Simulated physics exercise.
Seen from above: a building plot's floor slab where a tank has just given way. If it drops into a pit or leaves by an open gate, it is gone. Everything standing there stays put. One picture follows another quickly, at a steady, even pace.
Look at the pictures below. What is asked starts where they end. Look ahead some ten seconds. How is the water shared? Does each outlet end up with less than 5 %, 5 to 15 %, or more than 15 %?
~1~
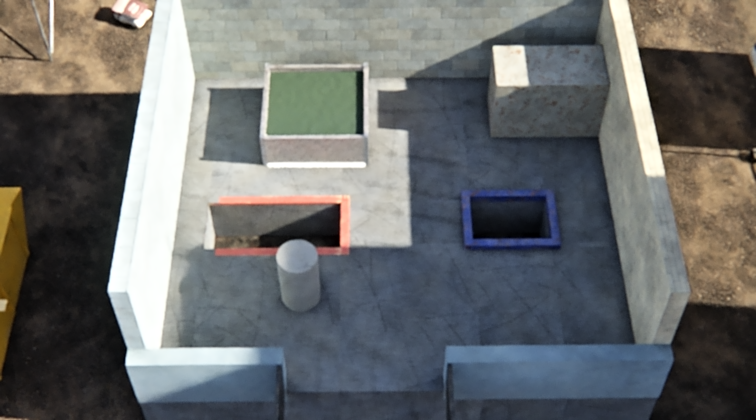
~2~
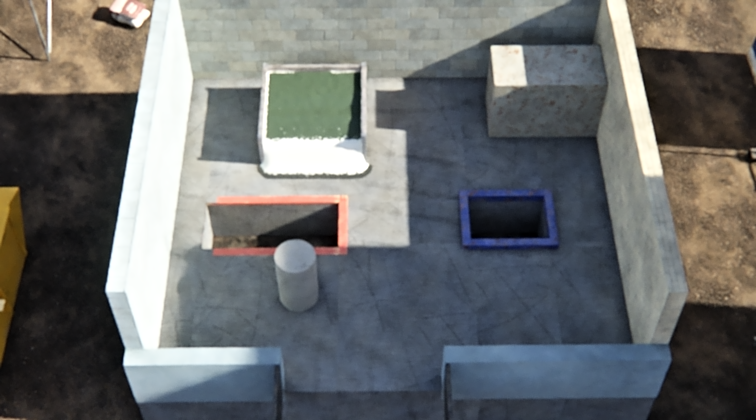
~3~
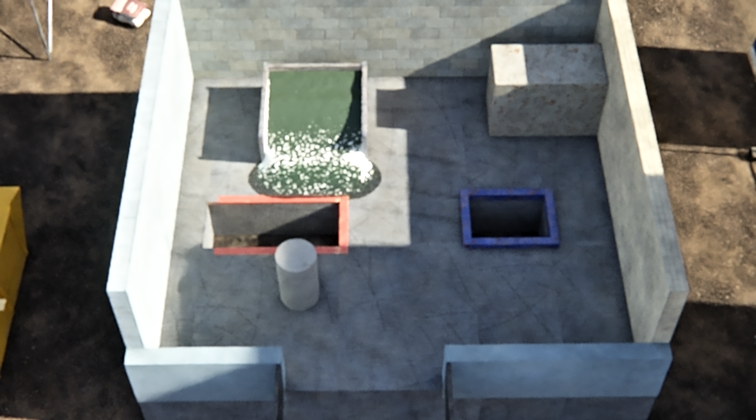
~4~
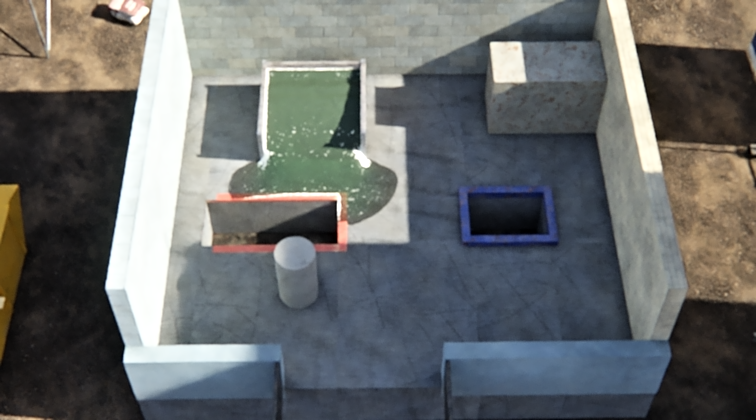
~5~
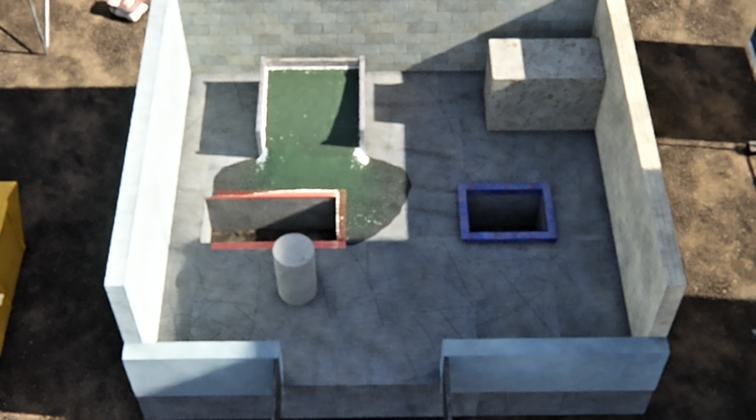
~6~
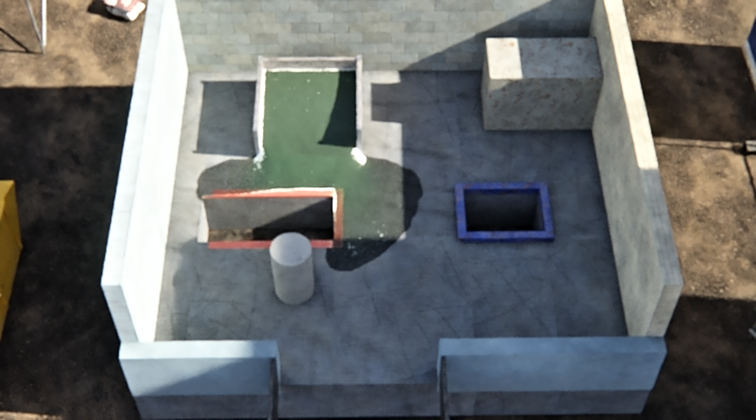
My prediction: The gate accounts for a medium-sized part - five to fifteen per cent; the blue pit accounts for a negligible part - below five per cent; the red pit accounts for a substantial part - beyond fifteen per cent.
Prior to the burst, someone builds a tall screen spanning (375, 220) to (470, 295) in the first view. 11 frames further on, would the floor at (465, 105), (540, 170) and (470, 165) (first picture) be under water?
In the order you listed them: Unsoaked, unsoaked, unsoaked.
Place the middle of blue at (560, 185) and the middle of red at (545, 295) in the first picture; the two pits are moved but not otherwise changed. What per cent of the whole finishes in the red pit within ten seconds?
Roughly, in per cent: Red 30.
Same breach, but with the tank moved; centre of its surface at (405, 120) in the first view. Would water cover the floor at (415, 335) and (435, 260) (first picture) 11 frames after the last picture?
Submerged, submerged.
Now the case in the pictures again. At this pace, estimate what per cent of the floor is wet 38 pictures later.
My estimate is near 20 per cent.
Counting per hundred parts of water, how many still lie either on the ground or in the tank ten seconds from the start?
I'd estimate close to 22 per cent.
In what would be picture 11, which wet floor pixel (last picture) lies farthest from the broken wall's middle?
The front's farthest point is close to (366, 356).
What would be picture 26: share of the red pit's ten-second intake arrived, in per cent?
Some 85 per cent.
A moment on, water covers 20 % of the floor; the gate 0 %, the blue pit 0 %, the red pit 32 %.
Next, water covers 25 % of the floor; the gate 1 %, the blue pit 0 %, the red pit 48 %.
Then, water covers 25 % of the floor; the gate 4 %, the blue pit 0 %, the red pit 60 %.
Later, water covers 20 % of the floor; the gate 7 %, the blue pit 0 %, the red pit 67 %.
In the end, water covers 20 % of the floor; the gate 8 %, the blue pit 0 %, the red pit 70 %.
